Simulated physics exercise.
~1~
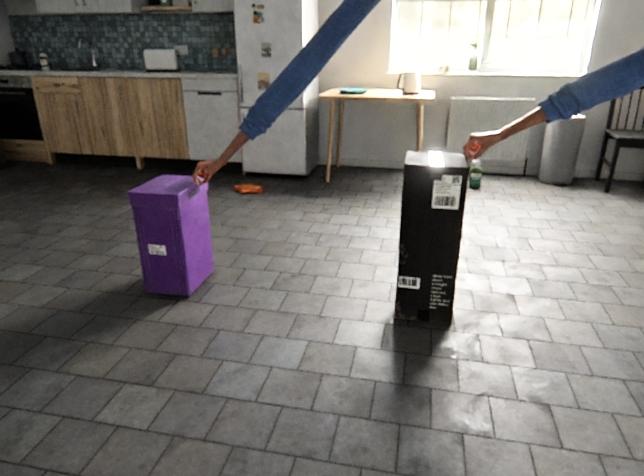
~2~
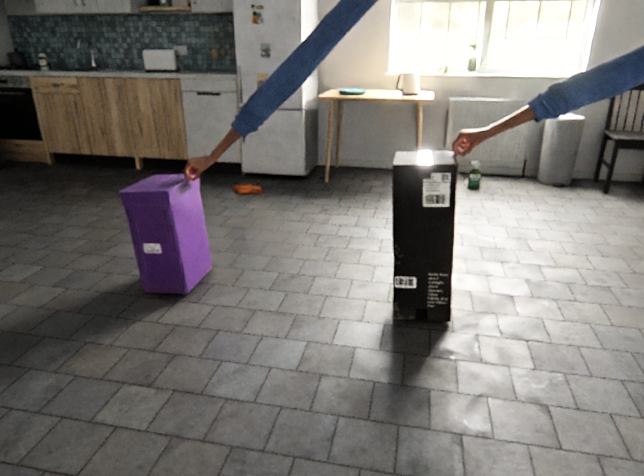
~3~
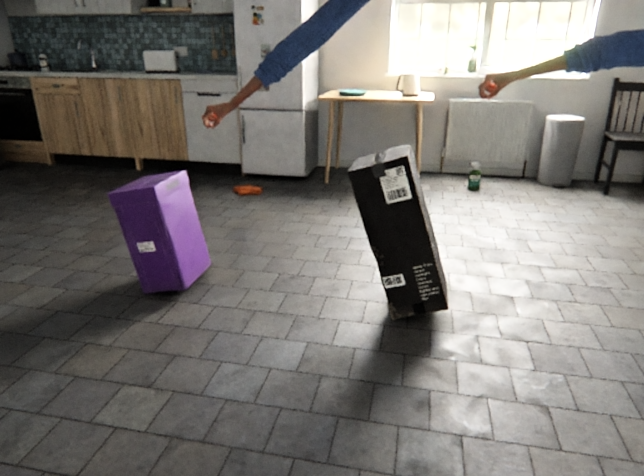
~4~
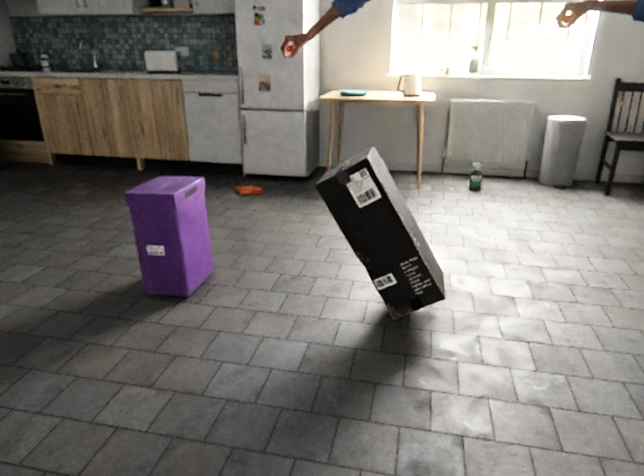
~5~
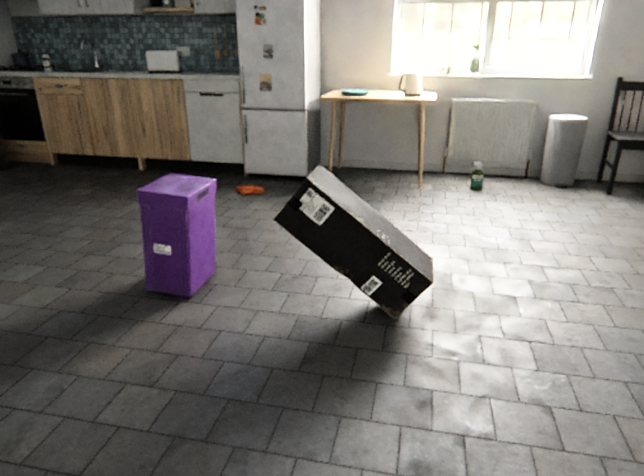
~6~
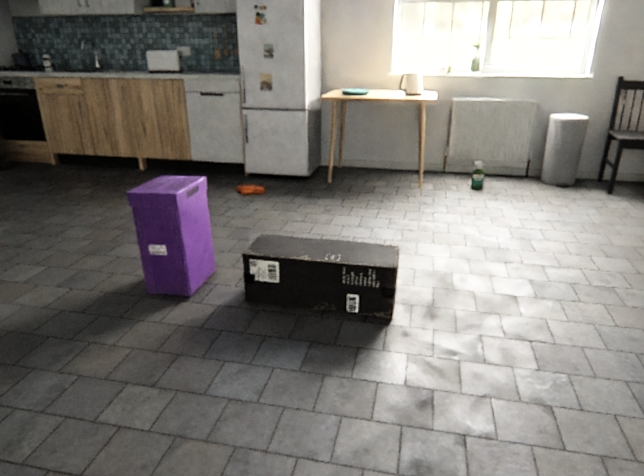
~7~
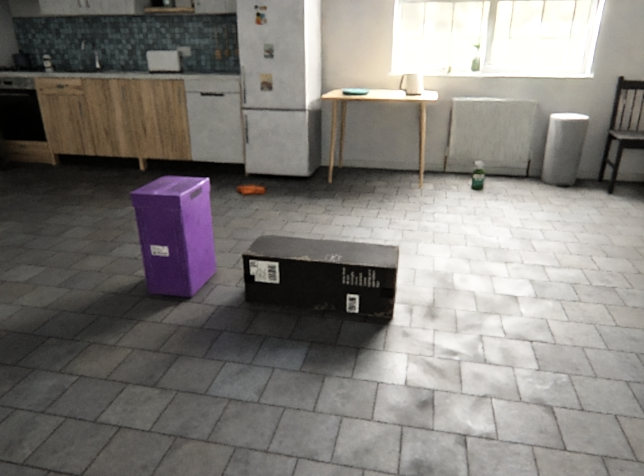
In a sunlit kitchen with a grey tiled floor, two hands hold the tops of an upright purple box on the left and a taller black box on the right. The hands tip both boxes to the left, then let go and draw back out of view. The purple box leans slightly, then rocks back to the right and settles onto its base. The black box keeps tilting left, steeper and steeper, until it drops onto its side. It ends lying flat beside the purple box, which stays standing.
